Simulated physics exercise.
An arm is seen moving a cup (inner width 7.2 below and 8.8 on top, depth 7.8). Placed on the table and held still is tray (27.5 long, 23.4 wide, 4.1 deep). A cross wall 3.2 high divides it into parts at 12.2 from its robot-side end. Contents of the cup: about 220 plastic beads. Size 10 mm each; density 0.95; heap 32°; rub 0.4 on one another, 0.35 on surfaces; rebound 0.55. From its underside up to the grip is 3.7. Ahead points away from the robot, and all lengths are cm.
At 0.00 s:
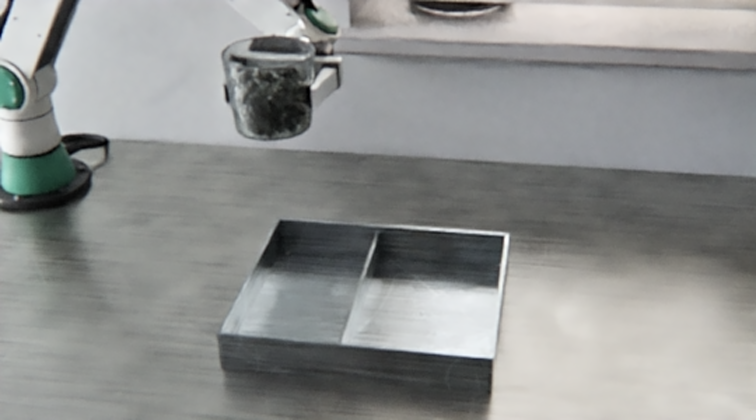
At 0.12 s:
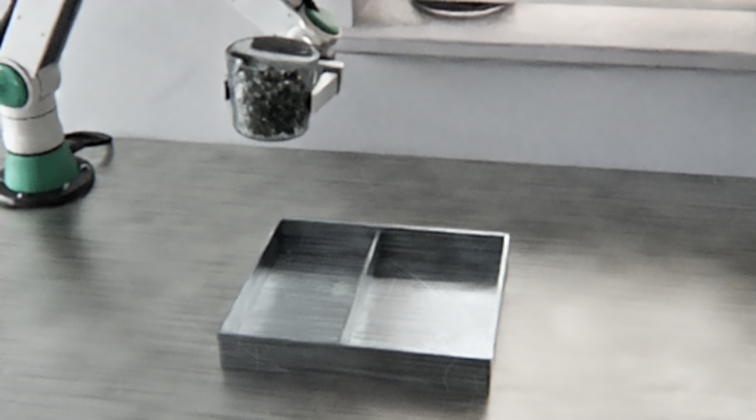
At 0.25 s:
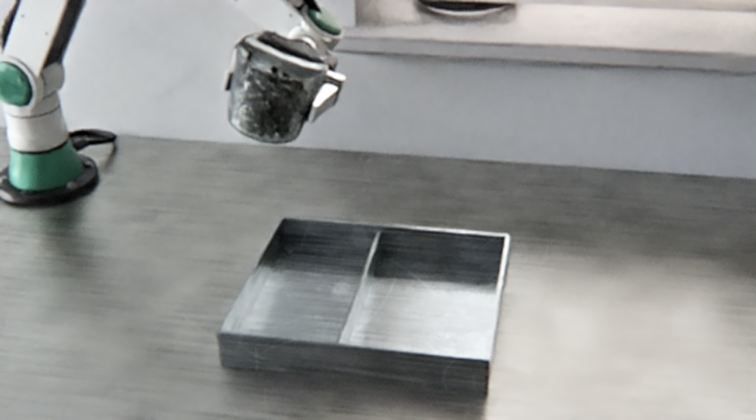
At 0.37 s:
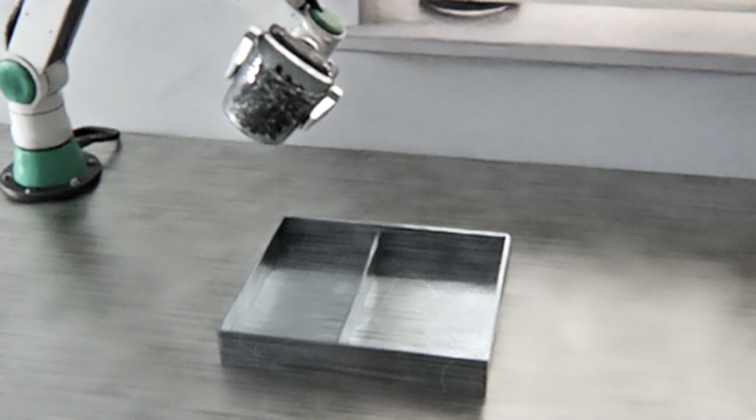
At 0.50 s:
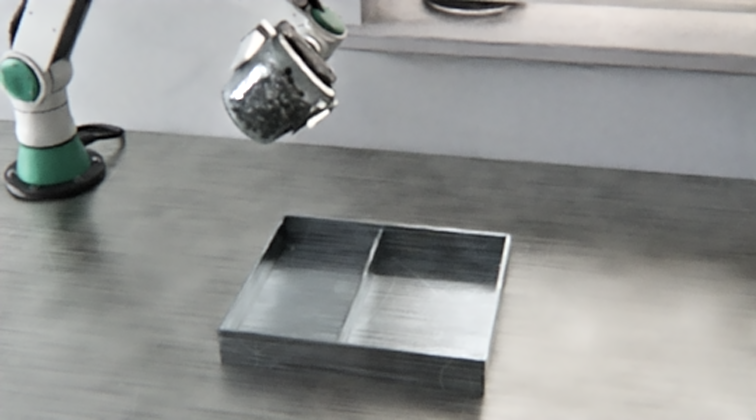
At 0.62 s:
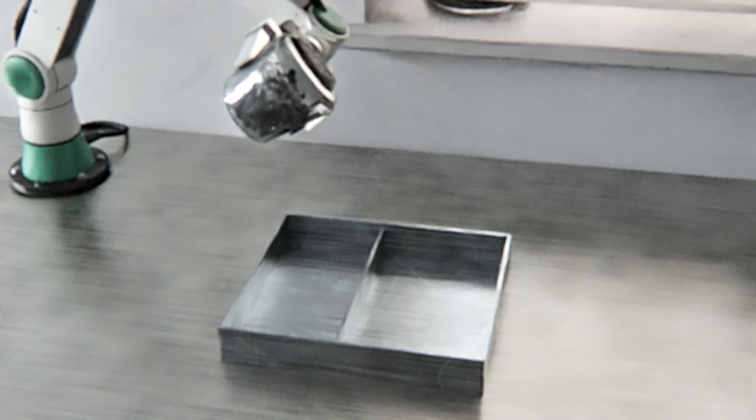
A robot arm holds a clear cup of dark beads in the air and gradually tilts it from upright to a steep slant, while a metal tray with two compartments sits still on the table below.
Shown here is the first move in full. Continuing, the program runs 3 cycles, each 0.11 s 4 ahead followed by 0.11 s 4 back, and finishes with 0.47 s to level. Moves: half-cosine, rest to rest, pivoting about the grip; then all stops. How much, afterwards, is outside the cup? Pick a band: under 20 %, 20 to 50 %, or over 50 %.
20 to 50 %.
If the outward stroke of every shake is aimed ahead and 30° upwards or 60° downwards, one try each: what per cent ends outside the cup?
55 and 0 %.
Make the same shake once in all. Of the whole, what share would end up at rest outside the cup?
Estimate: Around 20 %.
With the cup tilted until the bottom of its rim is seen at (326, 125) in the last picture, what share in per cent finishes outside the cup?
85 %.
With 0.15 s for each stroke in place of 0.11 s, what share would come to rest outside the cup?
About 15 per cent, then.
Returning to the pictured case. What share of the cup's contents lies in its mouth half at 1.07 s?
Close to 45 in a hundred.
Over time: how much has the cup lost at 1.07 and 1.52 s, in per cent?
I'd put it near 25 percent first and near 35 percent later.
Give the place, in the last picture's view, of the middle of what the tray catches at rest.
I'd put it at roughly (418, 310).
After 1.07 s, tilted 55° forward, highest piece 28 above the table; 166 in the cup, 31 in the far-side part, 4 in the robot-side part, 15 in flight or on a rim.
After 1.52 s, tilted 26° forward, highest piece 28 above the table; 144 in the cup, 49 in the far-side part, 21 in the robot-side part, 2 in flight or on a rim.
After 1.95 s, level, highest piece 29 above the table; 144 in the cup, 50 in the far-side part, 21 in the robot-side part, 1 on the table or floor.
After 3.00 s, level, highest piece 29 above the table; 144 in the cup, 50 in the far-side part, 21 in the robot-side part, 1 on the table or floor.
At rest, 144 in the cup, 50 in the far-side part, 21 in the robot-side part, 1 on the table or floor. That is 33 % outside the cup.
